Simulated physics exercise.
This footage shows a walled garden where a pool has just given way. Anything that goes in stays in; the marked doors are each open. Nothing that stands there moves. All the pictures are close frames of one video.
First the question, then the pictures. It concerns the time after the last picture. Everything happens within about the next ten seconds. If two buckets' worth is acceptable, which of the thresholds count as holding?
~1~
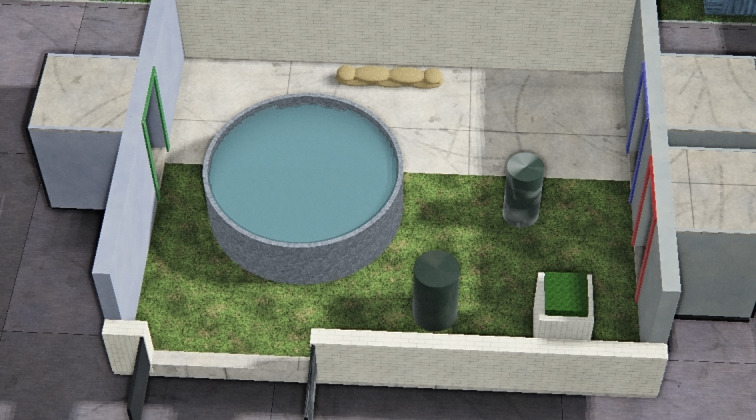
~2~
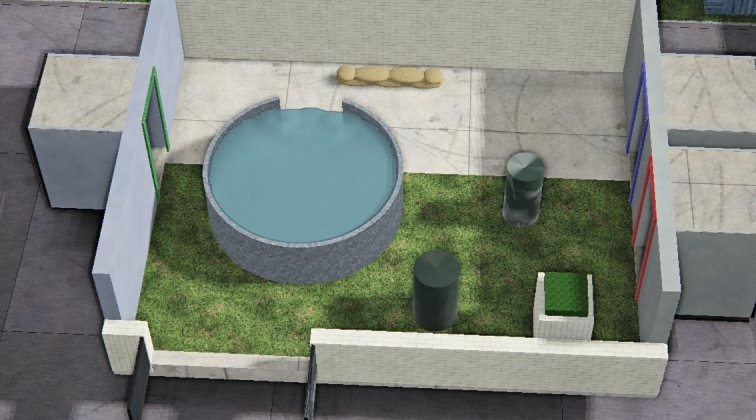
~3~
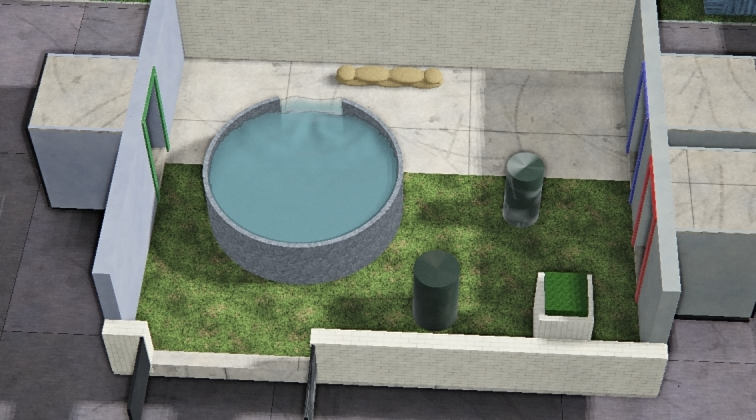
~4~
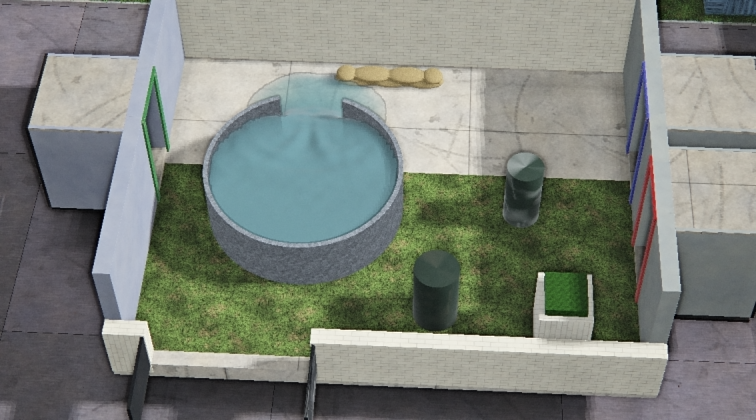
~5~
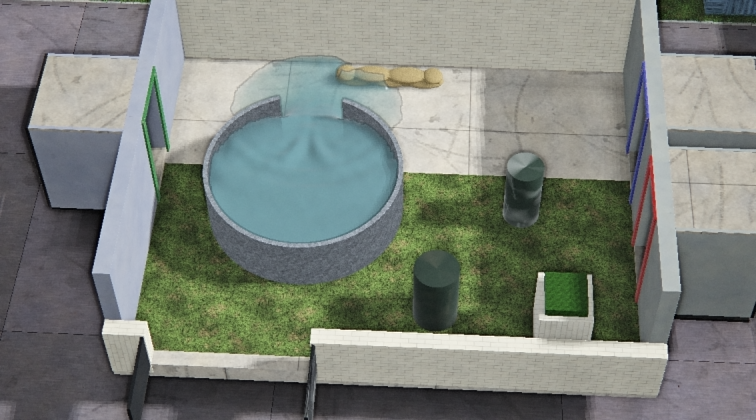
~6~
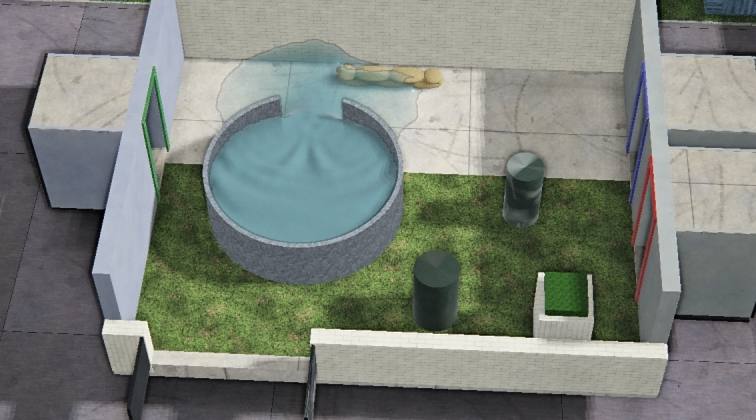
The green door does not count, the blue door does not count, the red door does not count.
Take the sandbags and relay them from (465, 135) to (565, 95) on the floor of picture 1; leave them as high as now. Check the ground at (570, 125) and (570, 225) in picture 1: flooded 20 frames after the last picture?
Going through them: Inundated, then safe.
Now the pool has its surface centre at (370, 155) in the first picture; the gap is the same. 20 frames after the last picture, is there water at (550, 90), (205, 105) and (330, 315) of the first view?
Soaked, soaked, bone-dry.
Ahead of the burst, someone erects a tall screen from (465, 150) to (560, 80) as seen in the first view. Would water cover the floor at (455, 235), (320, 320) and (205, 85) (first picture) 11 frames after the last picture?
The first is still bare, the second still bare and the third inundated.
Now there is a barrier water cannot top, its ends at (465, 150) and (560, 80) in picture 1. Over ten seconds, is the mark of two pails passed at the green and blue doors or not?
Reading - green door: Comes in high; blue door: Comes in low.
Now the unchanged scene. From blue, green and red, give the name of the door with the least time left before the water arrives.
The green-painted one.
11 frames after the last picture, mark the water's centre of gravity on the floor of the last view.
My guess is about (313, 161).
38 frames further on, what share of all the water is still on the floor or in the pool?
94 %.
A moment on, water covers 20 % of the floor; the green door not reached, the blue door not reached, the red door not reached.
Next, water covers 40 % of the floor; the green door wet at the sill, nothing in, the blue door not reached, the red door not reached.
Then, water covers 60 % of the floor; the green door wet at the sill, nothing in, the blue door under two buckets in, the red door not reached.
Later, water covers 85 % of the floor; the green door over two buckets in, the blue door over two buckets in, the red door under two buckets in.
In the end, water covers 100 % of the floor; the green door far over two buckets in, the blue door far over two buckets in, the red door over two buckets in.
